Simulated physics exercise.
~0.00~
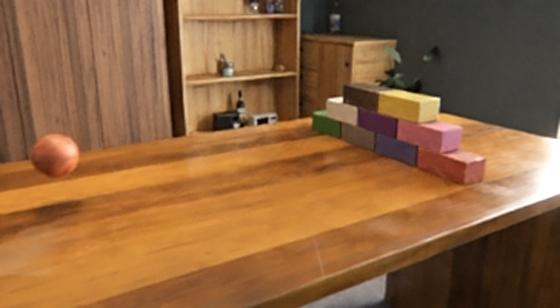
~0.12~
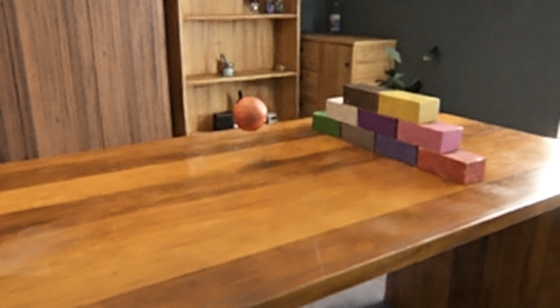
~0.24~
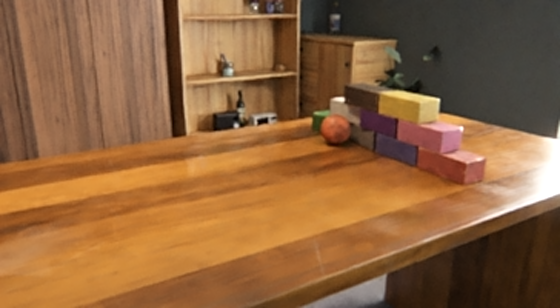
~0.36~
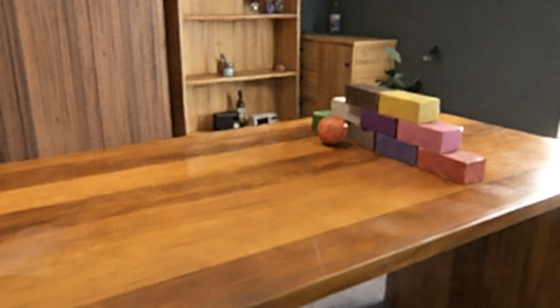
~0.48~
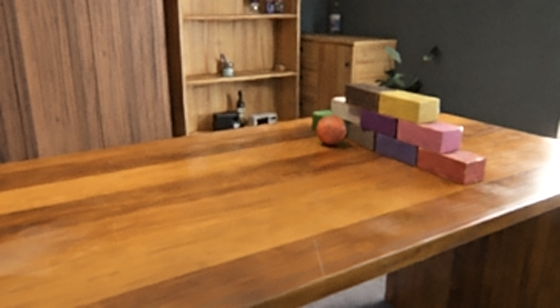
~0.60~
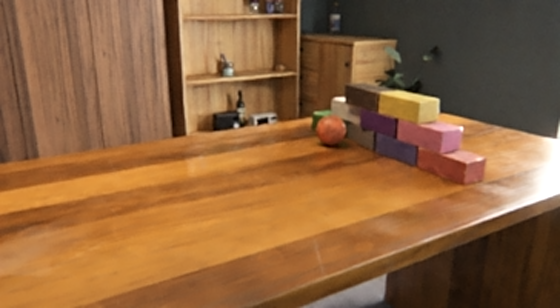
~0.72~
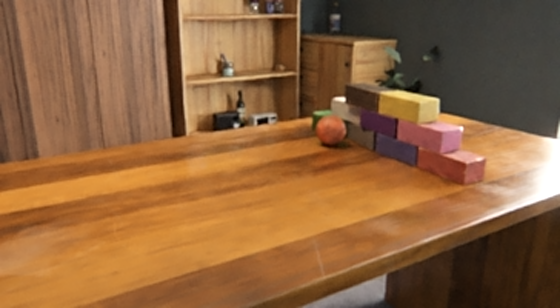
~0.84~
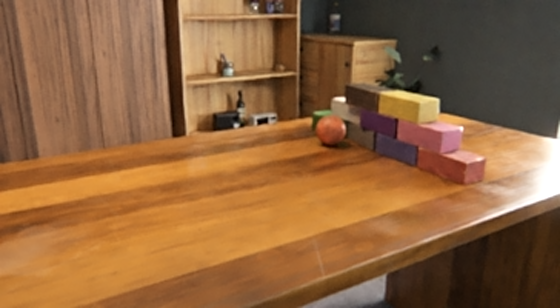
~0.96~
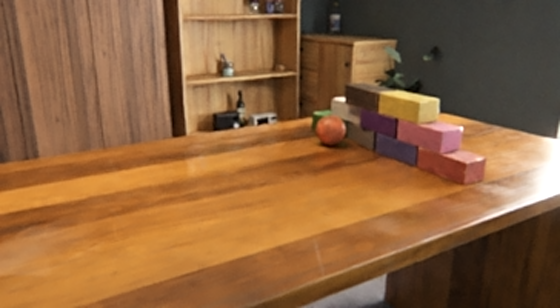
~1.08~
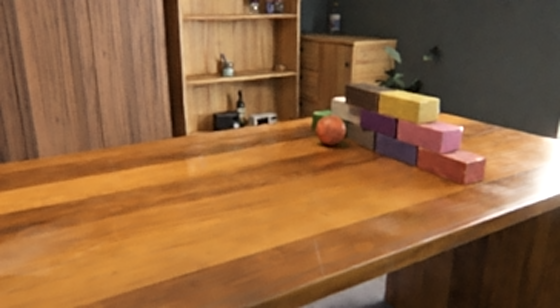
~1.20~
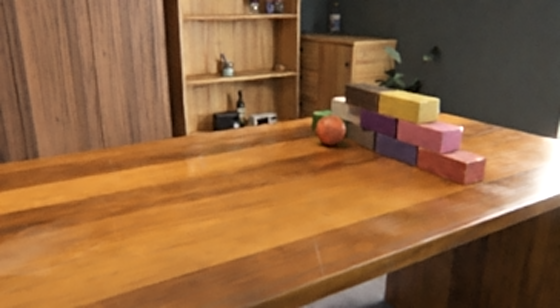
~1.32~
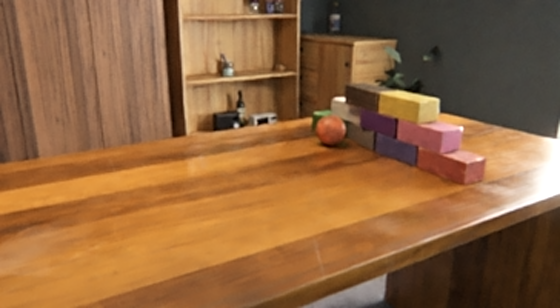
The clip opens on a glossy wooden table with a small stepped pile of colourful blocks near its right side, while an orange ball hangs in the air at the left. The ball flies rightward over the table toward the pile, passing in front of the shelves behind. It drops in beside the green and grey blocks at the pile's left end. The pile stays standing, with the yellow and black blocks still on top. The ball settles there almost at once and remains still against the blocks as the clip ends.
